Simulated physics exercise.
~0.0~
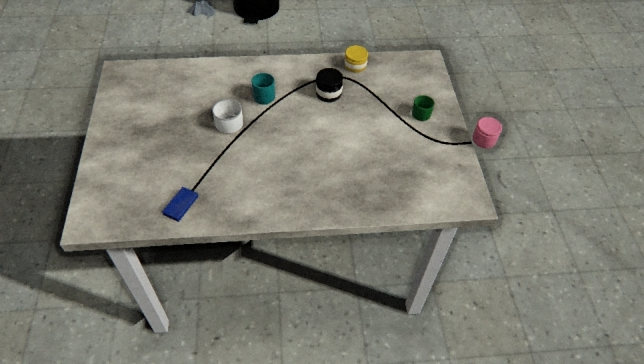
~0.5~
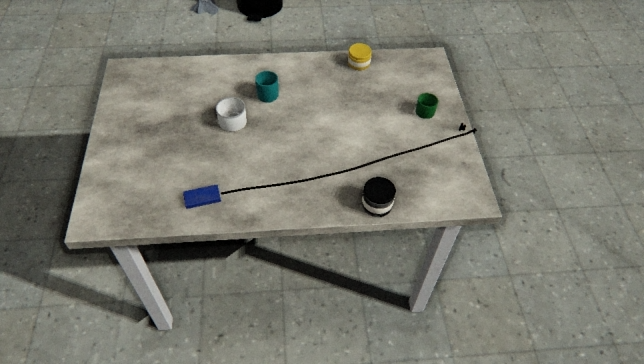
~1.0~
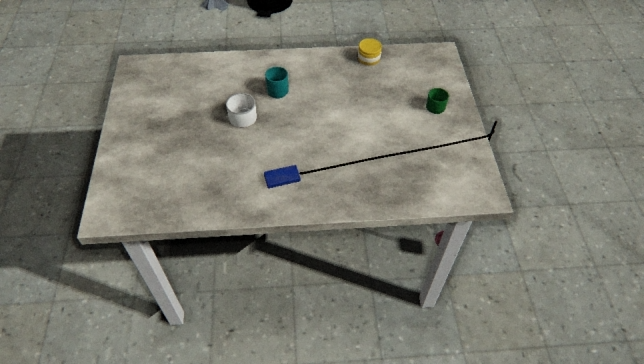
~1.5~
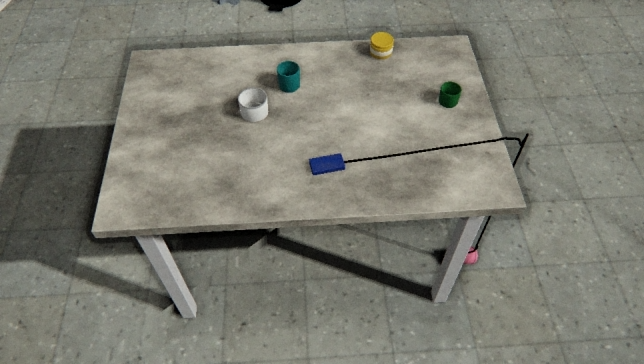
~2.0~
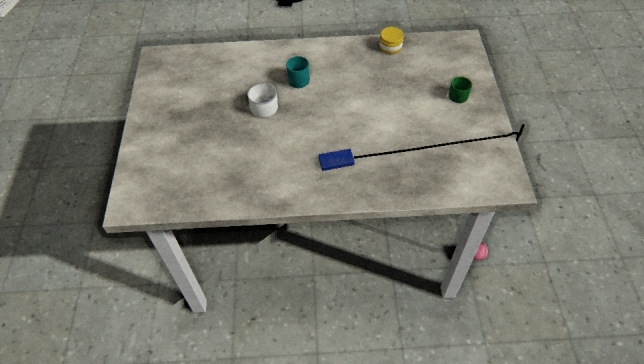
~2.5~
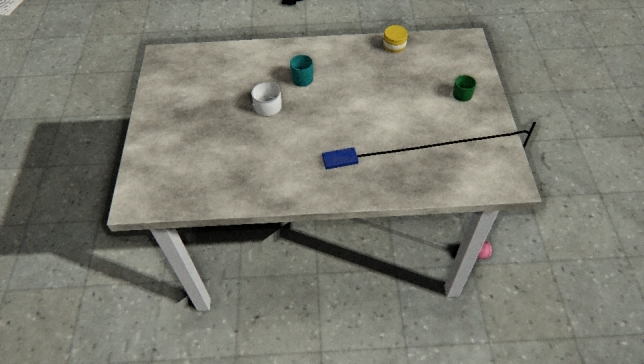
A folding table with a mottled grey top stands on a tiled floor, seen from above and in front as the view drifts slightly. White and teal mugs sit toward the back left, a yellow canister at the back, and a green mug at the right, while a black cable curves around a black canister, linking a blue phone at front left to a pink speaker at the right edge. The speaker drops off the edge, and the cable pulls taut, sweeping the black canister forward and off the table. The phone slides right, then stops on the tabletop, with the speaker on the floor below and the mugs and yellow canister unmoved.
